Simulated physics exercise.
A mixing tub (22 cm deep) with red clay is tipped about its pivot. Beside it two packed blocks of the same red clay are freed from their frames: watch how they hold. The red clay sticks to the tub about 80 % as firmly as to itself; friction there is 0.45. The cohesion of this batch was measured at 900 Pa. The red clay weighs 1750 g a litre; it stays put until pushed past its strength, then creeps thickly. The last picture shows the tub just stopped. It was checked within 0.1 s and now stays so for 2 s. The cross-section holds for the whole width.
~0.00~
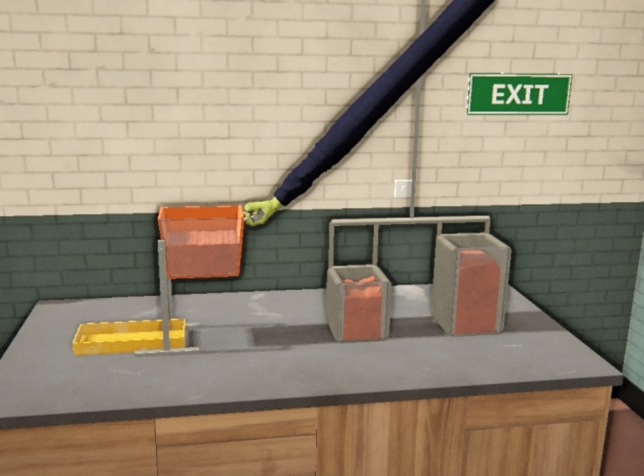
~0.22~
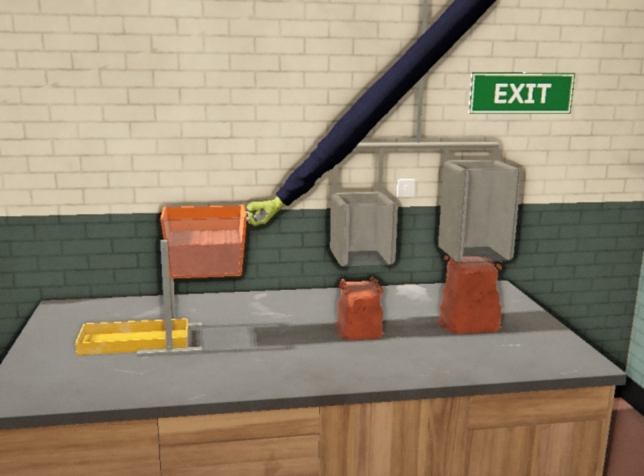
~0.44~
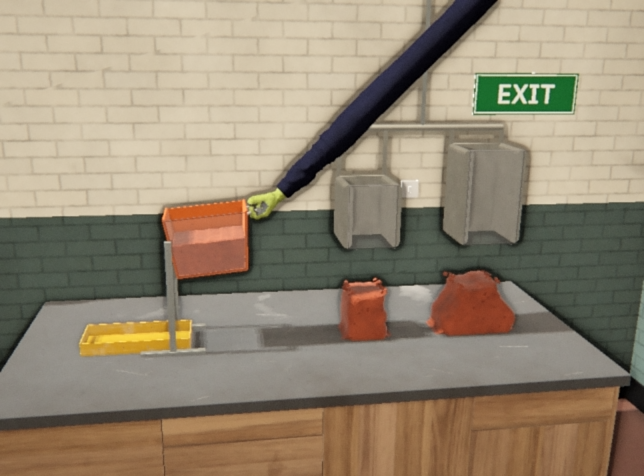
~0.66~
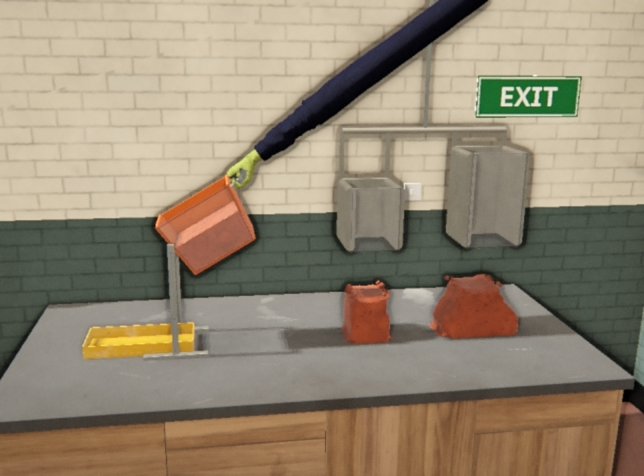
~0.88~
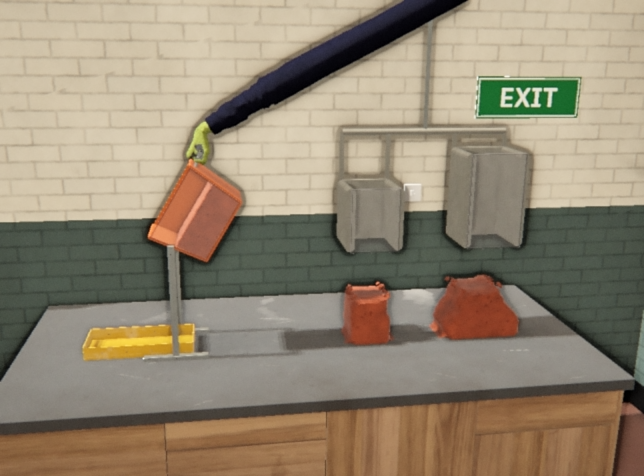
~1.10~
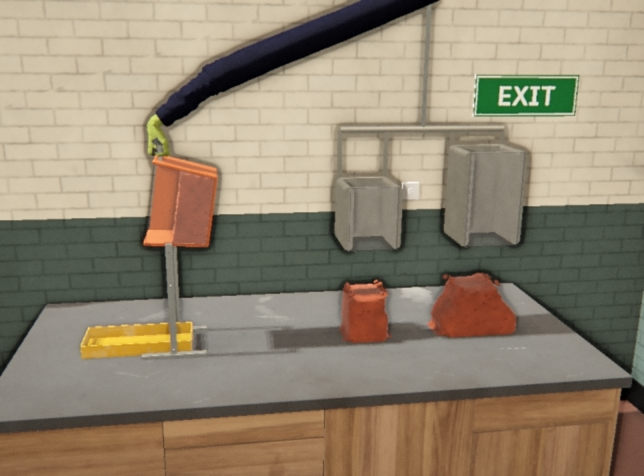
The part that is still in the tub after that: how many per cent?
It comes to some 100 %.
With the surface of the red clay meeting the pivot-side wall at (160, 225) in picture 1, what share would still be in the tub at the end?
In that case some 65 per cent.
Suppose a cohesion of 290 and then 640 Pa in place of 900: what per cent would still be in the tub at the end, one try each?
In that order: 65 %, 100 %.
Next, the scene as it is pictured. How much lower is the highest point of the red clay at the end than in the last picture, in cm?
Some 0 cm.
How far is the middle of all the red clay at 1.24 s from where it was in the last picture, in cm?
About 0 cm.
After 1.24 s, the tub is at 81 degrees and holds 100 %.
After 1.41 s, the tub is at 81 degrees and holds 100 %.
After 1.58 s, the tub is at 81 degrees and holds 100 %.
After 1.75 s, the tub is at 81 degrees and holds 100 %.
After 3.10 s, the tub is at 81 degrees and holds 100 %.
